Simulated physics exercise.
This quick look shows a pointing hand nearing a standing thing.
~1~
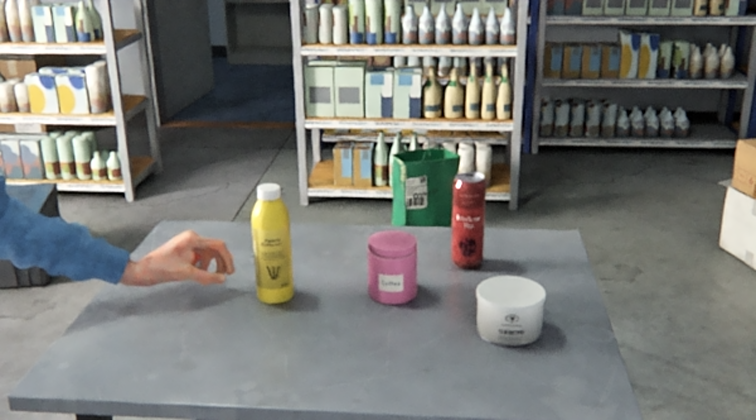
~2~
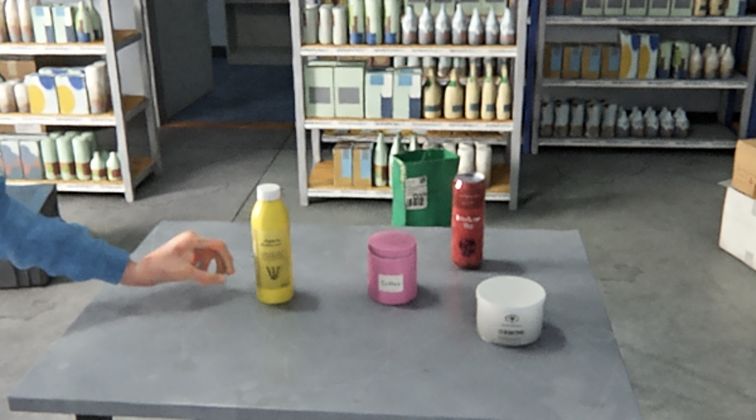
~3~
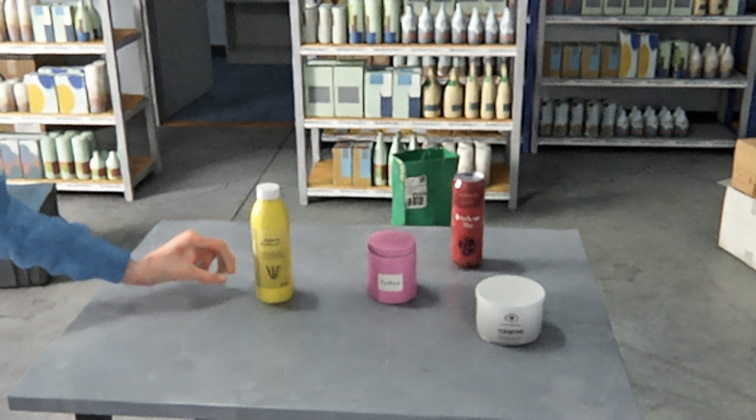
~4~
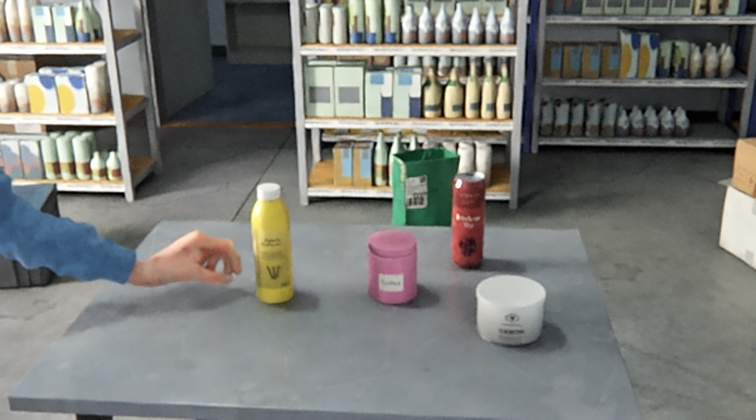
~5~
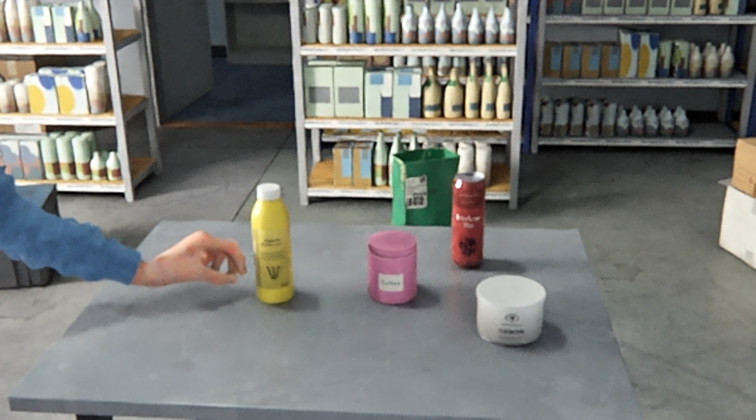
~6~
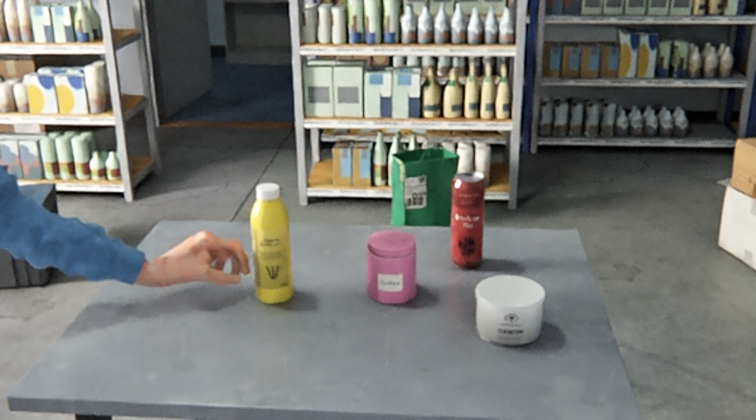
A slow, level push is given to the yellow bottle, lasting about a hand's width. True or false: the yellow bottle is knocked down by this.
False.
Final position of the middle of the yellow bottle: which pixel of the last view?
Pretty much around (343, 244), I'd say.
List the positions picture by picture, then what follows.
In the first frame, yellow bottle (272, 243).
In the second frame, yellow bottle (272, 243).
In the third frame, yellow bottle (272, 242).
In the fourth frame, yellow bottle (272, 243).
In the fifth frame, yellow bottle (272, 243).
In the sixth frame, yellow bottle (271, 243).
Then, 0.40 s later than the last frame, yellow bottle moved a little near (292, 243).
Then, 0.80 s later than the last frame, yellow bottle moved about its own width near (323, 244).
When it is over, moved from the start, yellow bottle. End places, in pixels of the last picture, yellow bottle near (343, 244).
